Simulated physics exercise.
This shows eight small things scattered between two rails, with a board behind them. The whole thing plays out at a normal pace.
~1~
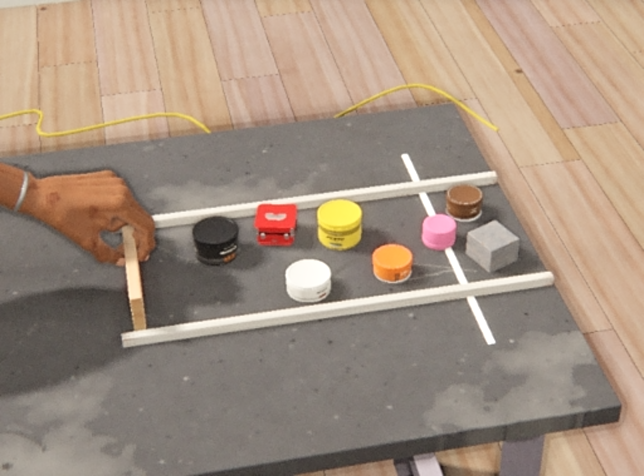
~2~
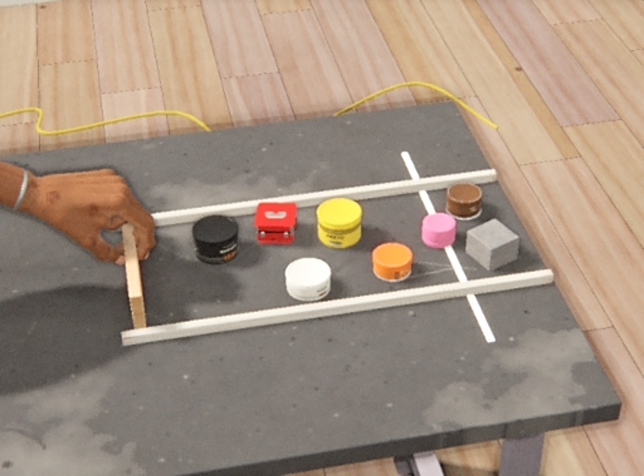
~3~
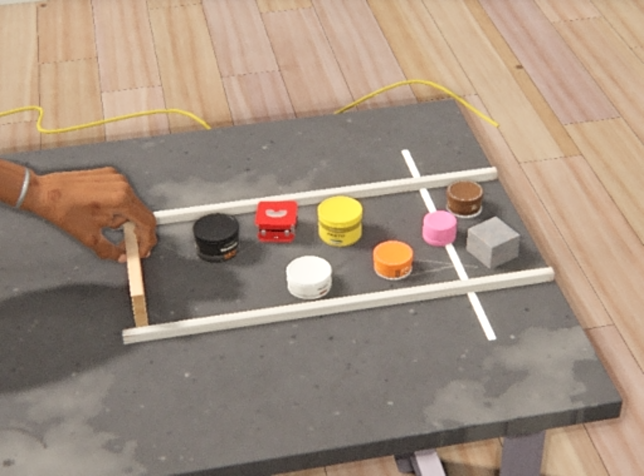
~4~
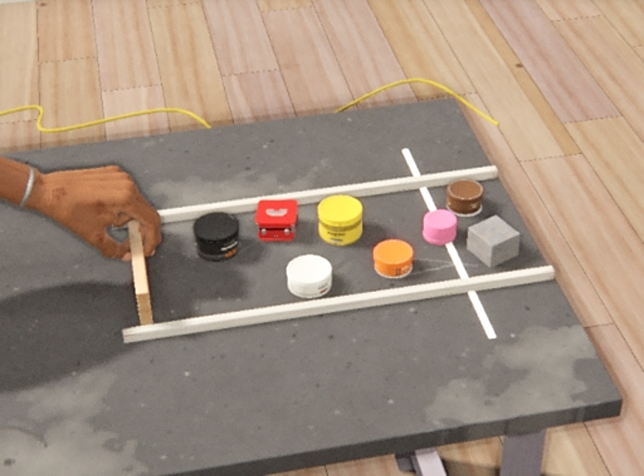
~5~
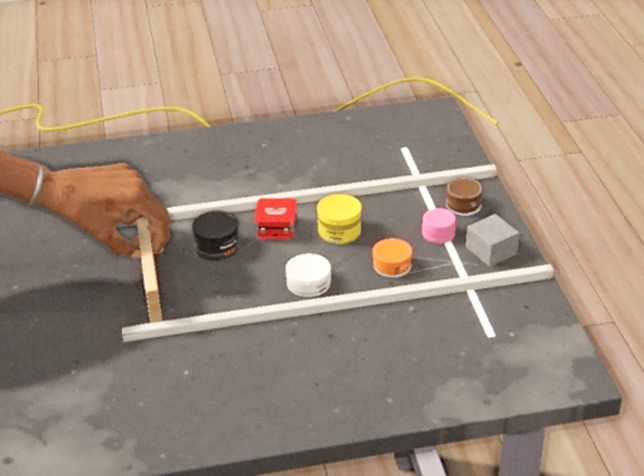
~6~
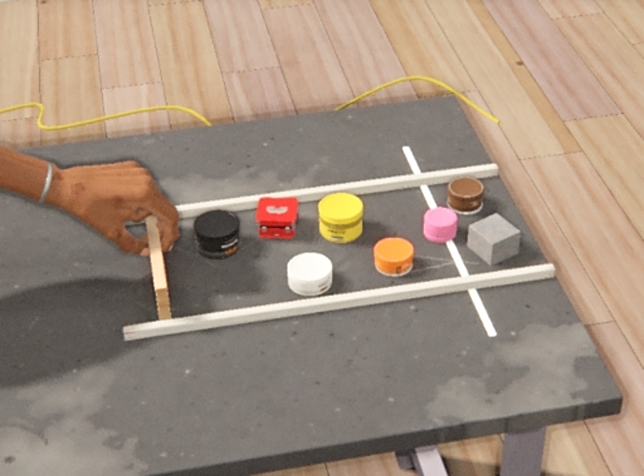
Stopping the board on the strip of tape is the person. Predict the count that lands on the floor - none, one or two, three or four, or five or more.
Spilled: A single one or a pair.
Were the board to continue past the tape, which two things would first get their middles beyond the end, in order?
In order: The brown pot, the grey block.
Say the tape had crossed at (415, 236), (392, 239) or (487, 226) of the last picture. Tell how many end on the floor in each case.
Respectively, 0, 0 and 5.
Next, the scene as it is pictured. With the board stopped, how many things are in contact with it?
In total, 3.
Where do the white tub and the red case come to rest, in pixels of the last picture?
Listed as asked: First (481, 255), and then (446, 186).
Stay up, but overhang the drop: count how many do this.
The total comes out at 0.
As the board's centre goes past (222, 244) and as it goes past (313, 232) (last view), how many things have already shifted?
By then 2, and later 4.
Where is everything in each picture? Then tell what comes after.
In the first frame, grey block (493, 246); brown pot (464, 203); pink lid (439, 232); board (132, 263); tape (444, 239).
In the second frame, brown pot (464, 202); red case (276, 224).
In the third frame, pink lid (440, 229); orange pot (393, 261).
In the fourth frame, grey block (493, 242); yellow tub (340, 220).
In the fifth frame, brown pot (464, 197); black tub (216, 236).
In the sixth frame, grey block (494, 239); brown pot (465, 196); pink lid (440, 225); board (156, 253); tape (445, 232).
Soon after, none off yet; grey block at rest near (494, 239); brown pot at rest near (465, 196); pink lid at rest near (440, 225).
In the end, the number that fall off is one or two; gone, brown pot and grey block.
